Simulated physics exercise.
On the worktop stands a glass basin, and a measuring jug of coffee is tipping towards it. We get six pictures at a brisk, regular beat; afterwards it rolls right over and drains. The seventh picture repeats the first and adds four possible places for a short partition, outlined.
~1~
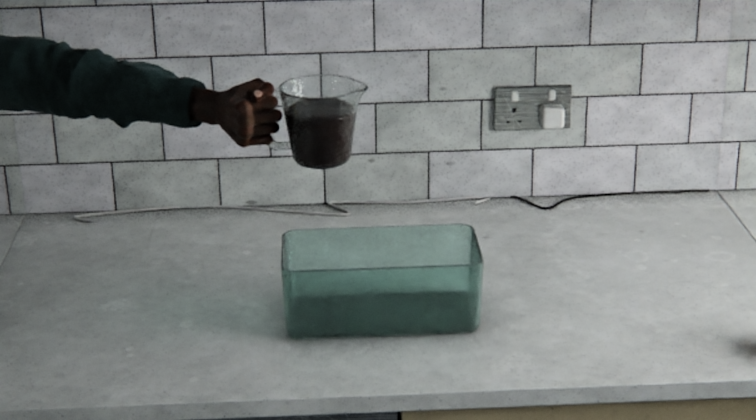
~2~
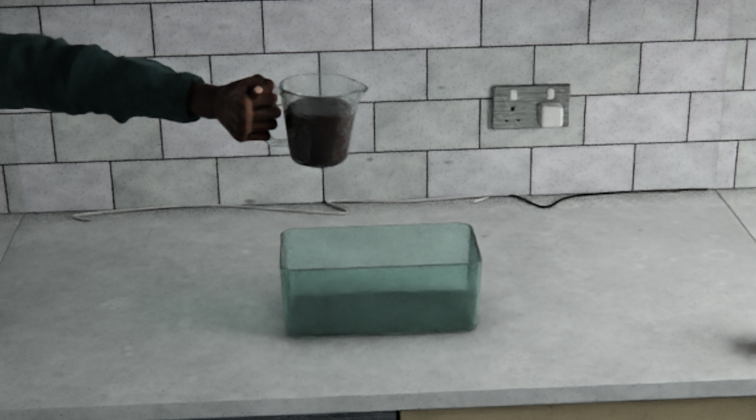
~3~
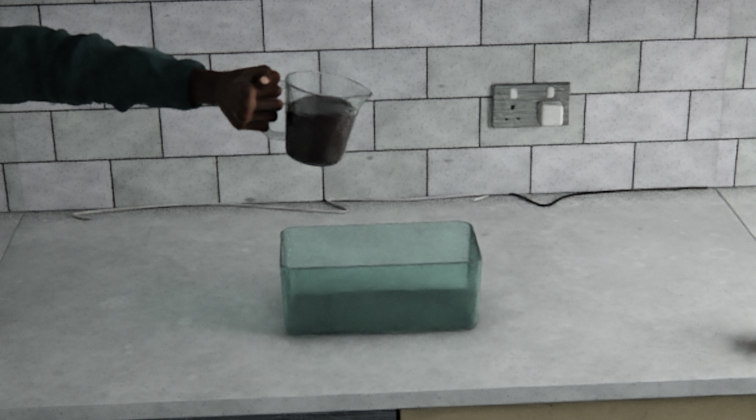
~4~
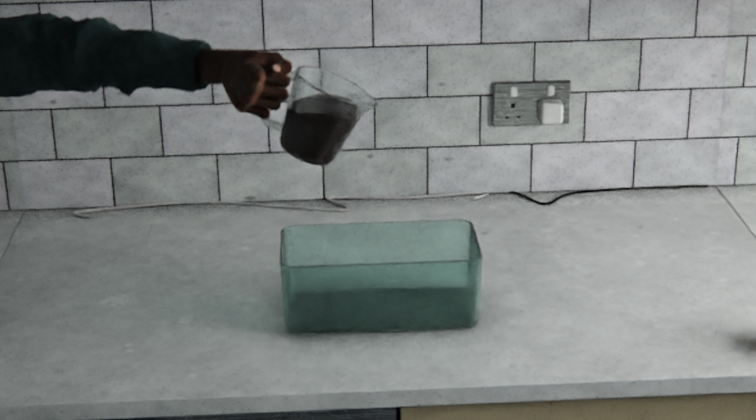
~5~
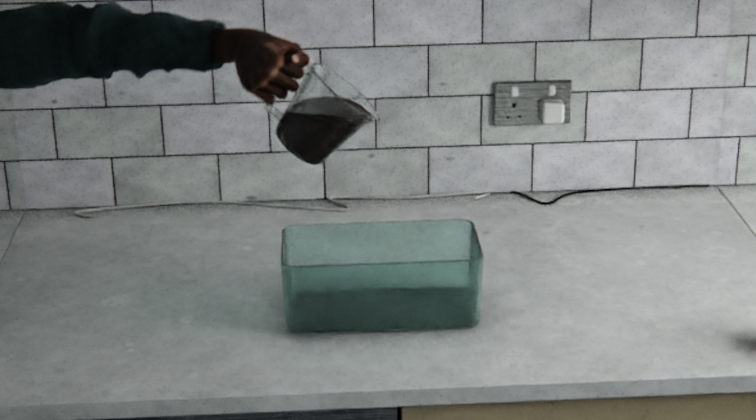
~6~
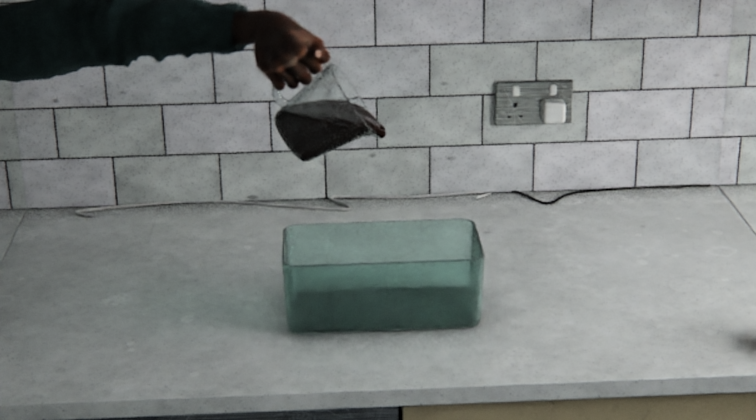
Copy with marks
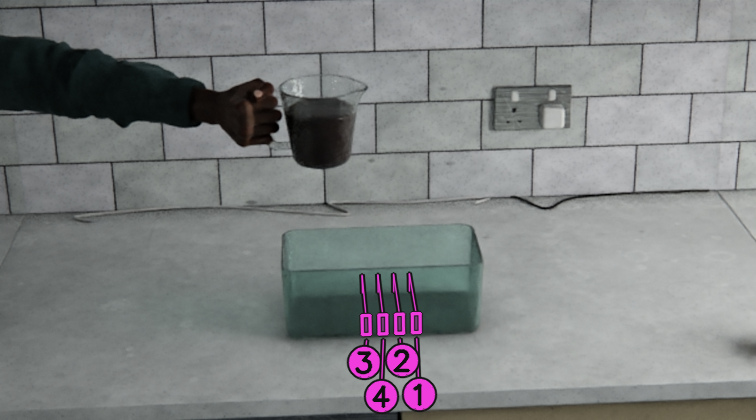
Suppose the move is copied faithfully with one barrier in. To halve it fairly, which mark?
Use slot 1.
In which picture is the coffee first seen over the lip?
In picture 6.
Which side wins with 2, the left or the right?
The right one.
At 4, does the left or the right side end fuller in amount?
The right one.
On the marked copy, 1 at (416, 338); 2 at (399, 339); 3 at (366, 340); 4 at (383, 339).
With 1, about 49 % ends left of the wall and 46 % right of it; 5 % is lost outside.
With 2, about 13 % ends left of the wall and 79 % right of it; 8 % is lost outside.
With 3, about 13 % ends left of the wall and 78 % right of it; 9 % is lost outside.
With 4, about 10 % ends left of the wall and 80 % right of it; 10 % is lost outside.
